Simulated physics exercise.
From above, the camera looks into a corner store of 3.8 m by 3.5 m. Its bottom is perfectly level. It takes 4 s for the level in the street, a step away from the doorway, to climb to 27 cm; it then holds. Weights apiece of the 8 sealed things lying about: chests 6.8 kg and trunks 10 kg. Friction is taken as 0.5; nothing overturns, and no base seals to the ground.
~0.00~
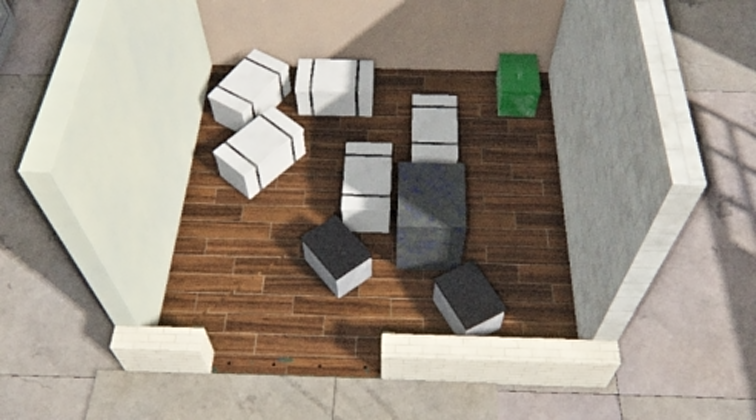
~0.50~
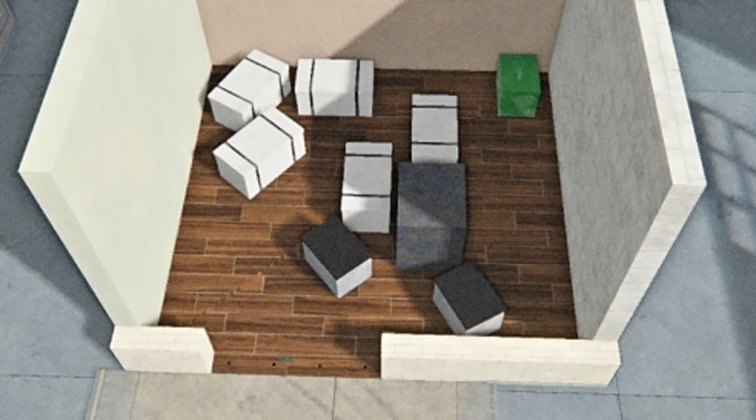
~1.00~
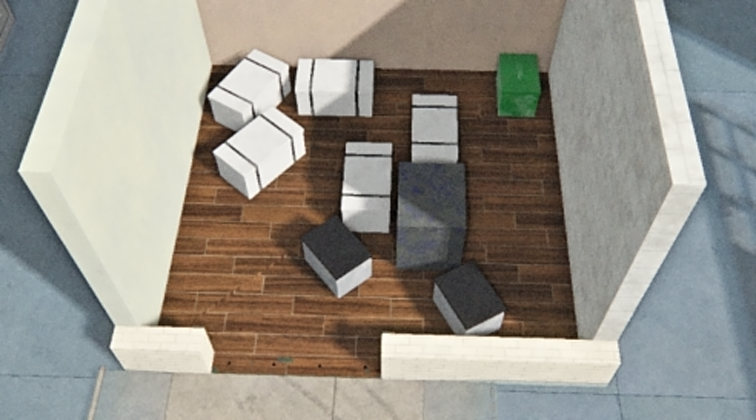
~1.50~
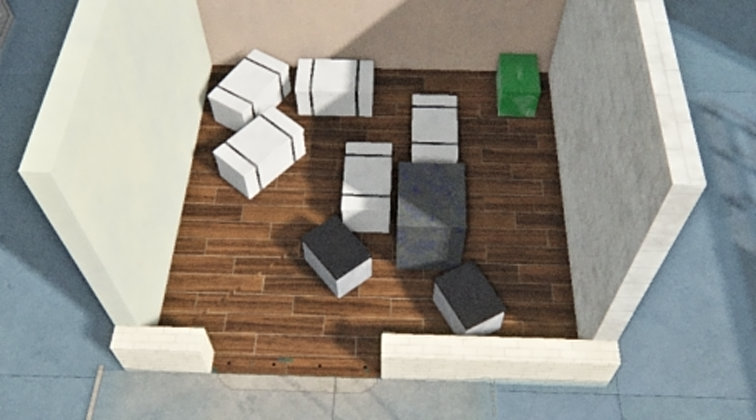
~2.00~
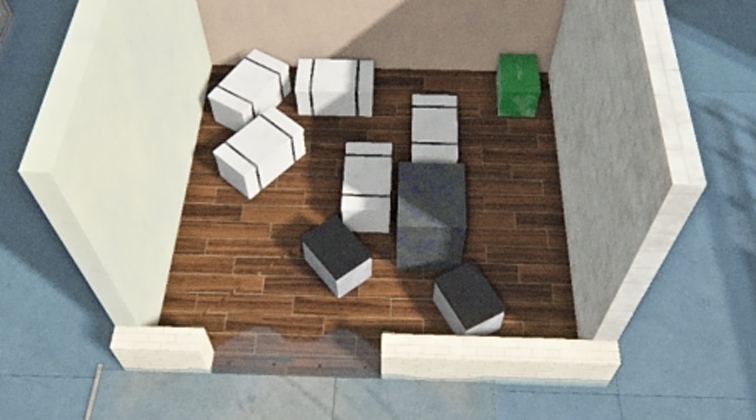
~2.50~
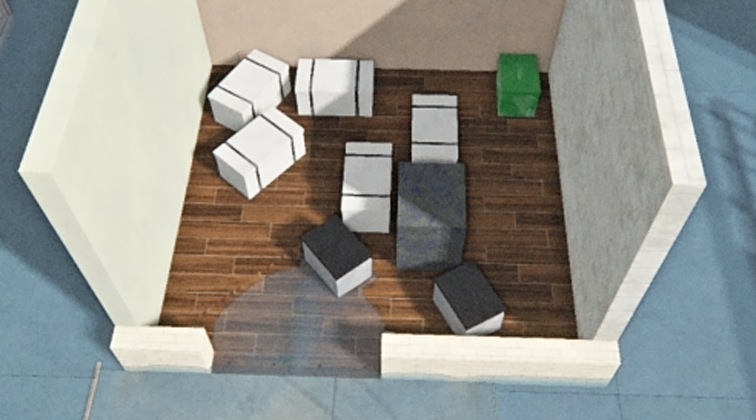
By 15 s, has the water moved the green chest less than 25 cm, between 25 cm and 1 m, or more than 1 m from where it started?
More than 1 m.
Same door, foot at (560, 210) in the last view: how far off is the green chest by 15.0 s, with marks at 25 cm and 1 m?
The green chest would drift a bit.
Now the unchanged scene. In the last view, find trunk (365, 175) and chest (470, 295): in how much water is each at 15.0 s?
Around 22 cm and 23 cm.
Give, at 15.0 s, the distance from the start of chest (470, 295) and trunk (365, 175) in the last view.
80 cm and 140 cm respectively.
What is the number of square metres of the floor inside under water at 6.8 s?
Close to 12 m2, I'd say.
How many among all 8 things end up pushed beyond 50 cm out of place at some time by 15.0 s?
That makes 8.
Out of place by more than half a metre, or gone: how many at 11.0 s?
By my reckoning, 8.
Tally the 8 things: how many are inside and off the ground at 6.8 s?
I count 6.
After 3.5 s the green chest is near (520, 72), 0.0 m from its start, aground; 1 afloat.
After 6.8 s the green chest is near (542, 85), 0.3 m from its start, afloat; 6 afloat.
After 11.0 s the green chest is near (488, 301), 2.8 m from its start, afloat; 8 afloat.
After 15.0 s the green chest is near (412, 145), 1.6 m from its start, afloat; 8 afloat.
